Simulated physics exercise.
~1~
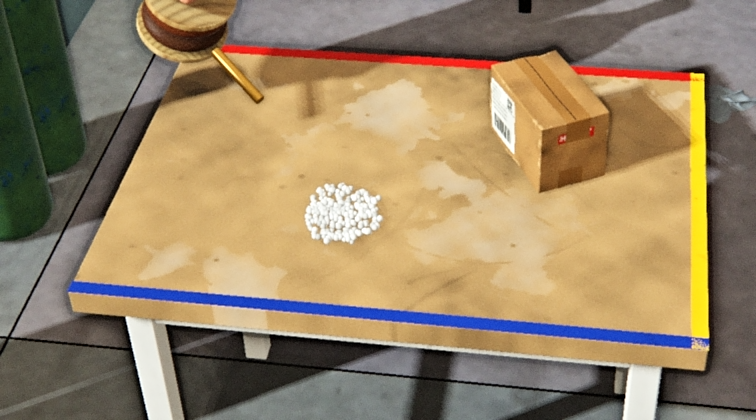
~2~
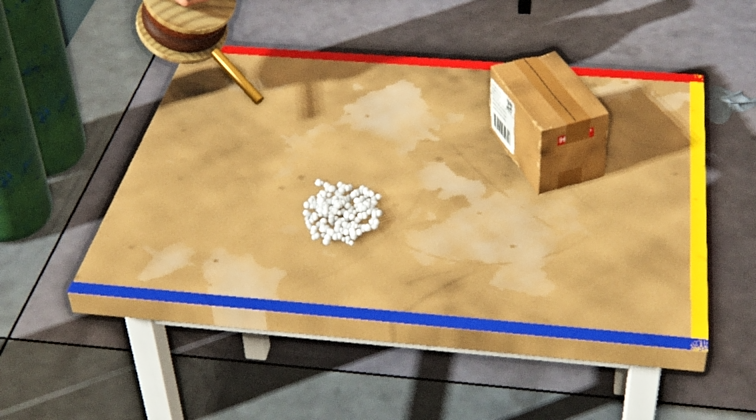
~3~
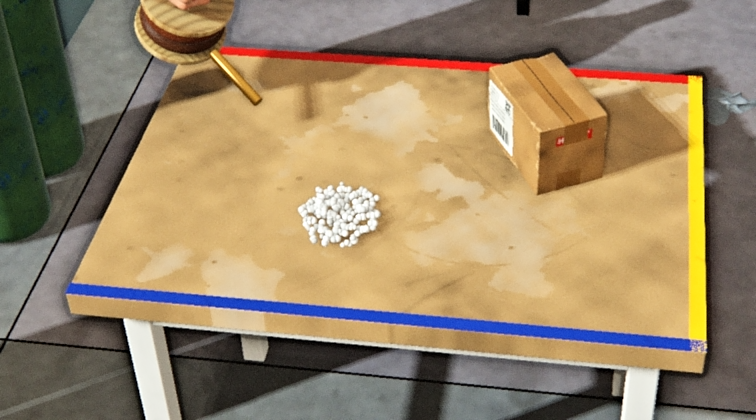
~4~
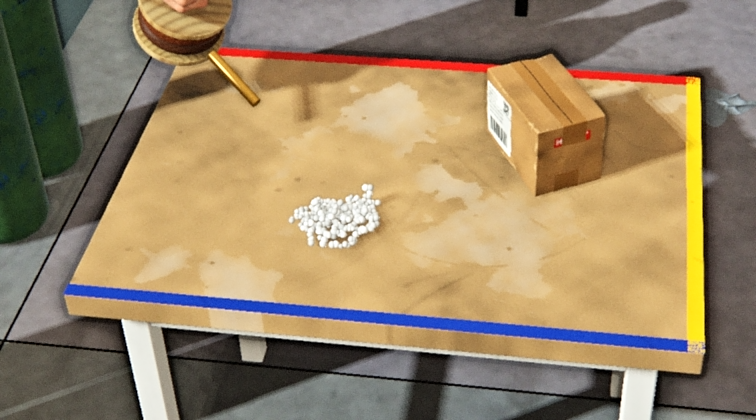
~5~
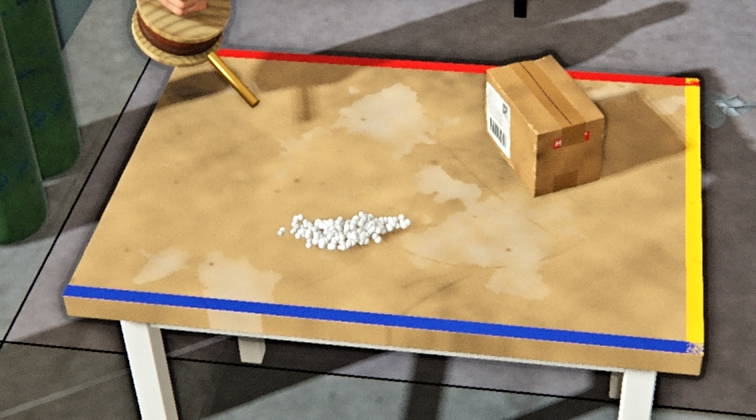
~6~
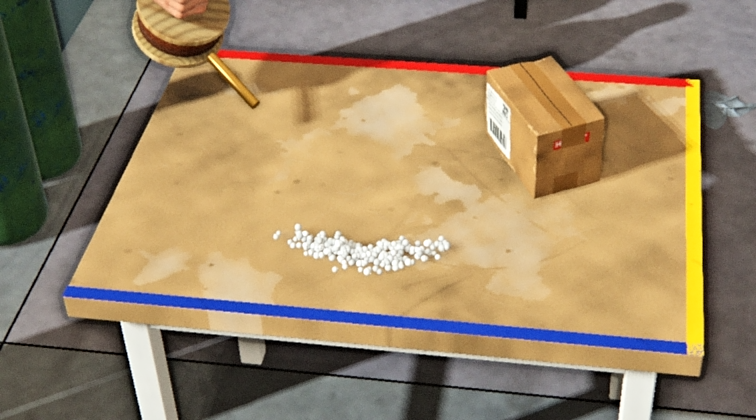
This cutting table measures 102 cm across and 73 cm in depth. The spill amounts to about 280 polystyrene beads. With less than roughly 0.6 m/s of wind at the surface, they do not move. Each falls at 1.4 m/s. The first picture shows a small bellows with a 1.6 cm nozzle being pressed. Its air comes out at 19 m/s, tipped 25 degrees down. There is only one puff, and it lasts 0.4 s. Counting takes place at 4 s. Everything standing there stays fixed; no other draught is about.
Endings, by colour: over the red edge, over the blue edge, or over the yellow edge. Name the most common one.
The largest share ends at blue.
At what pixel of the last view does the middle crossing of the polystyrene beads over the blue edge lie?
Median crossing, approx. (426, 331).
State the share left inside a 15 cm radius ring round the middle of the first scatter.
Roughly 0 in a hundred.
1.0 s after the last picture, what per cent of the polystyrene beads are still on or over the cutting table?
Roughly 0 per cent.
Then, 0.6 s after the last picture, 0 % are over the red edge, 0 % over the yellow edge and 100 % over the blue edge; 79 % are gone or lie where they will stay.
Then, 1.0 s after the last picture, 0 % are over the red edge, 0 % over the yellow edge and 100 % over the blue edge; 100 % are gone or lie where they will stay.
Then, 2.0 s after the last picture, 0 % are over the red edge, 0 % over the yellow edge and 100 % over the blue edge; 100 % are gone or lie where they will stay.
Then, 3.8 s after the last picture, at the end, 0 % are over the red edge, 0 % over the yellow edge and 100 % over the blue edge.
